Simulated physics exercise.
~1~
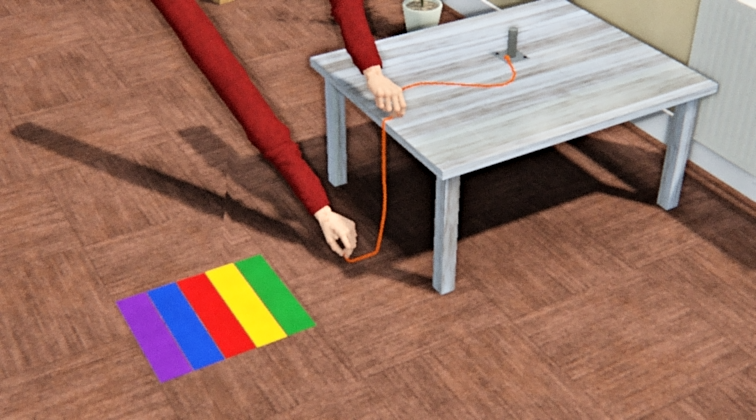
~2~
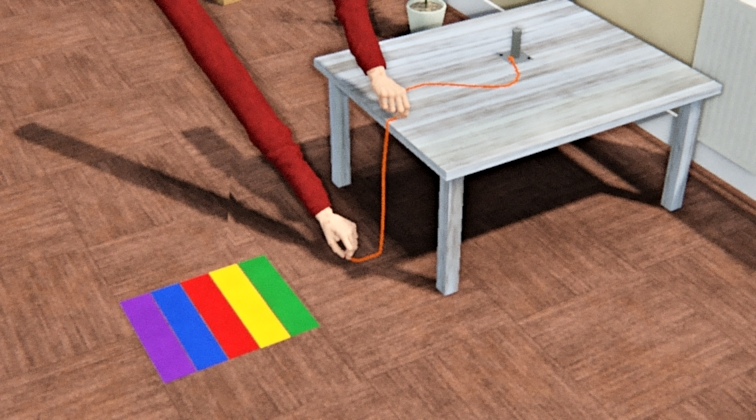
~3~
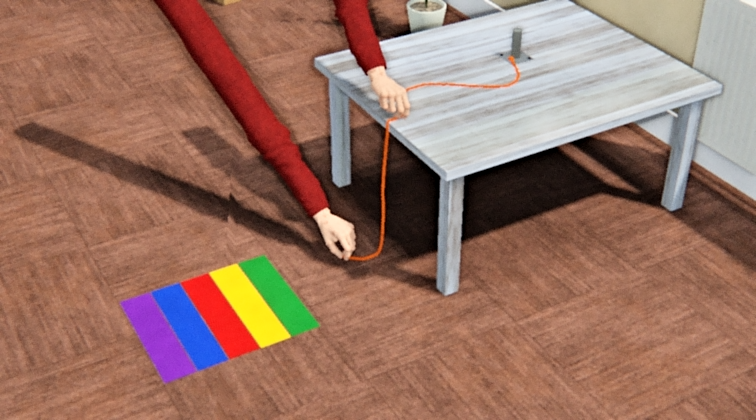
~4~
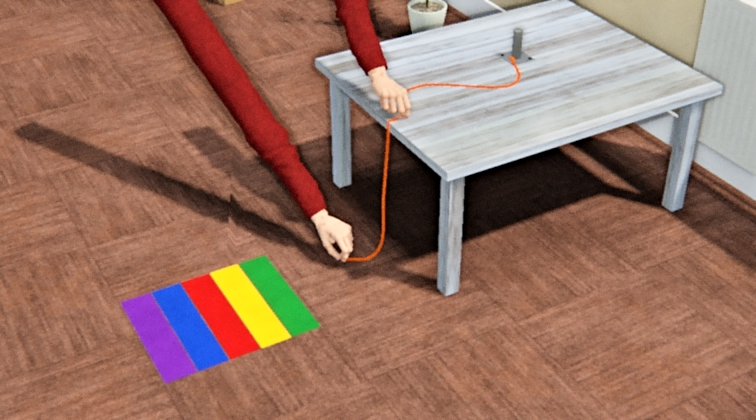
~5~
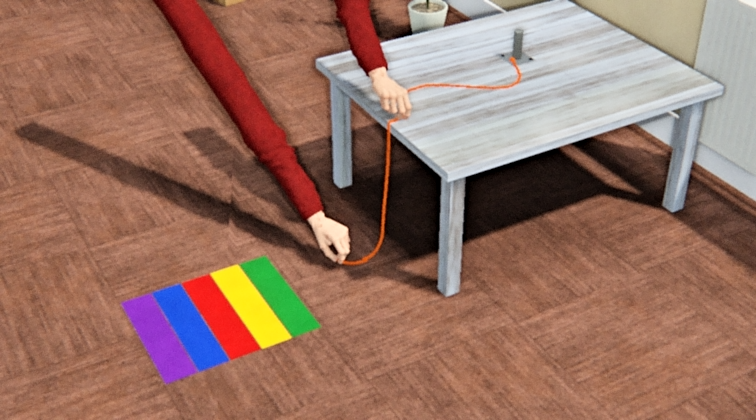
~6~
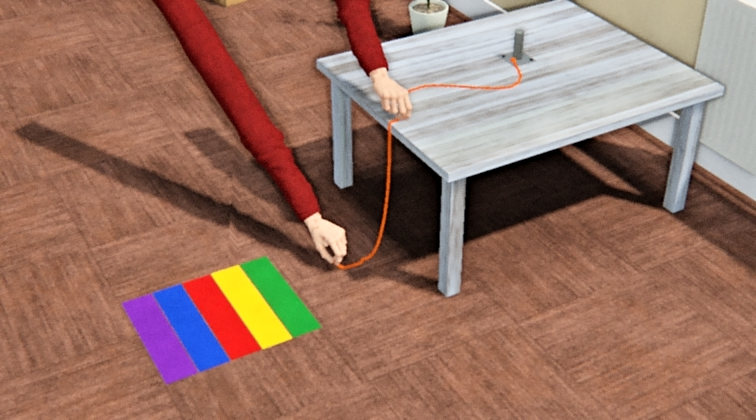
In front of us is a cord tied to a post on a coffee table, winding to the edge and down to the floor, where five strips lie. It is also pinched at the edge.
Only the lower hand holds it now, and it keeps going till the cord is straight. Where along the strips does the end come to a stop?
Above the blue strip.
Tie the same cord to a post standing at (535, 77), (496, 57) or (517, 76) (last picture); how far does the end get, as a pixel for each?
First (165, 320), then (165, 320), then (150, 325).
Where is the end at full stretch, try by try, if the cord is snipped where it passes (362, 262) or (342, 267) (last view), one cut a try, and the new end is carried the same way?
Taking the tries in order, the answers are (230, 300) and (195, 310).
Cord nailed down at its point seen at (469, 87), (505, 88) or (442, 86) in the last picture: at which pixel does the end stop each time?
Estimated spots in sequence: (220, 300), (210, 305), (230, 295).
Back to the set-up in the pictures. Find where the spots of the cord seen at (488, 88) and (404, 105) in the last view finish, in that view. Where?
One ends up around (451, 87), the other around (365, 136).
A little later, end near (242, 293); over yellow.
Next, end near (203, 306); over red.
When it is tight, end near (179, 314); over blue. The blue one.
